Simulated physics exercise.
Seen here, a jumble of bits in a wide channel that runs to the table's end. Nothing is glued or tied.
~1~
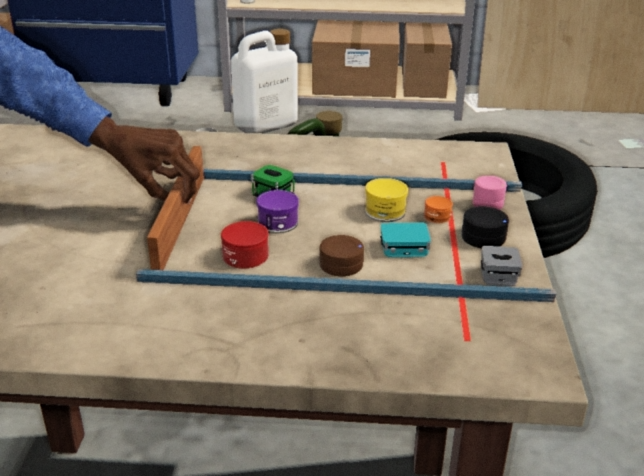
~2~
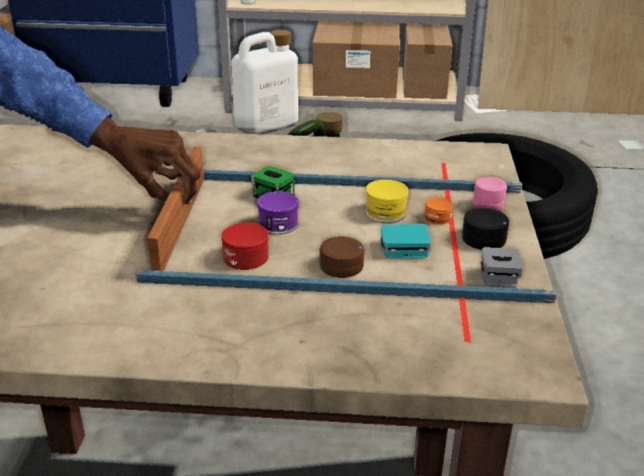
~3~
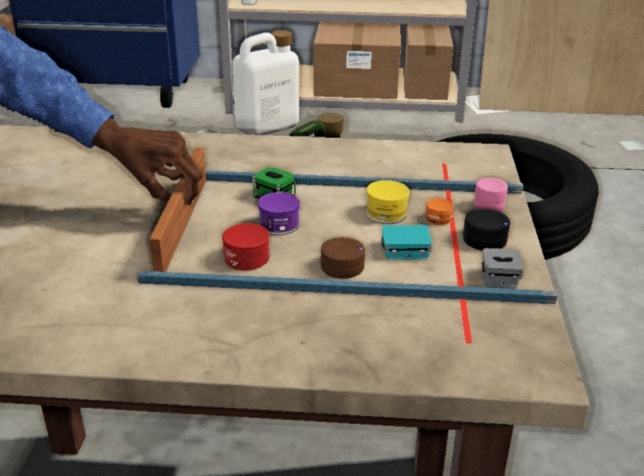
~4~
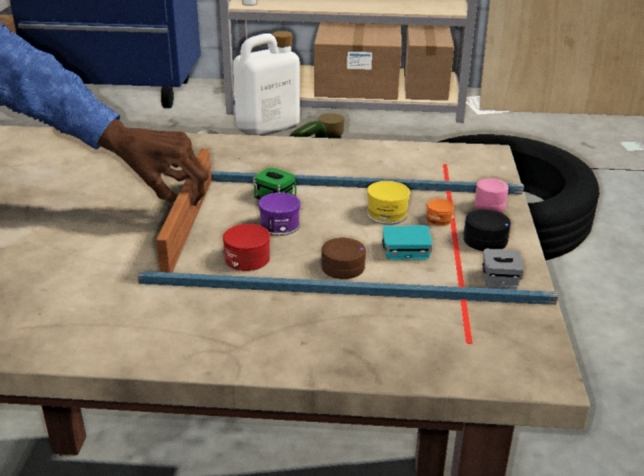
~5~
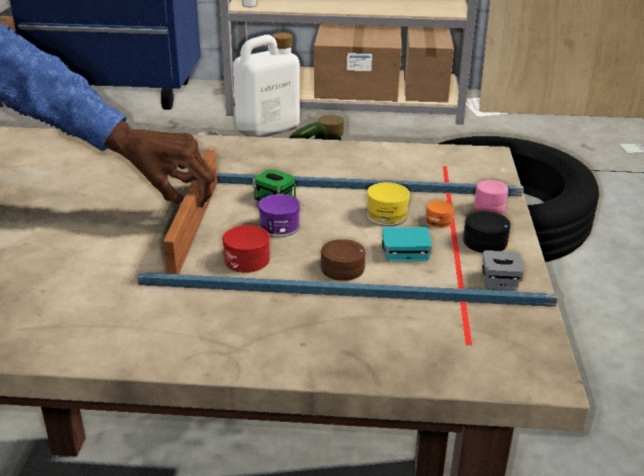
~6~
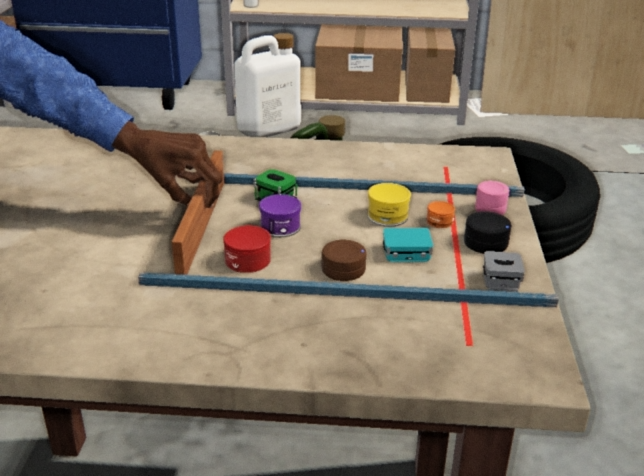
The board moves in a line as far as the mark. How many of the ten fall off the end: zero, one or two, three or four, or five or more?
As it turns out, the number that fall off is one or two.
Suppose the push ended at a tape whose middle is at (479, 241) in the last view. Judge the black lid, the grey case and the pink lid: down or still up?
The black lid is lost; the grey case goes over; the pink lid survives.
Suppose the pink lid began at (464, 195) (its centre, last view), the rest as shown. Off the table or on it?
From there it does not fall.
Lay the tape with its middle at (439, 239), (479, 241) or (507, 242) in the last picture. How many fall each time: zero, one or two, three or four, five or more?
For each place: None; just one or two; more than four.
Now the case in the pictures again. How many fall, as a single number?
The count is 1.
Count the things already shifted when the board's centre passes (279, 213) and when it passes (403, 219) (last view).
The counts are 3 and 9.
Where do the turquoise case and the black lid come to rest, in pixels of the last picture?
The turquoise case stops around (508, 247); the black lid around (537, 230).
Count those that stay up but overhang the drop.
It comes to 1.
Early on, none off yet; pink lid at rest near (492, 199); grey case at rest near (502, 272); black lid at rest near (488, 232).
Finally, the number that fall off is one or two; lost, grey case.
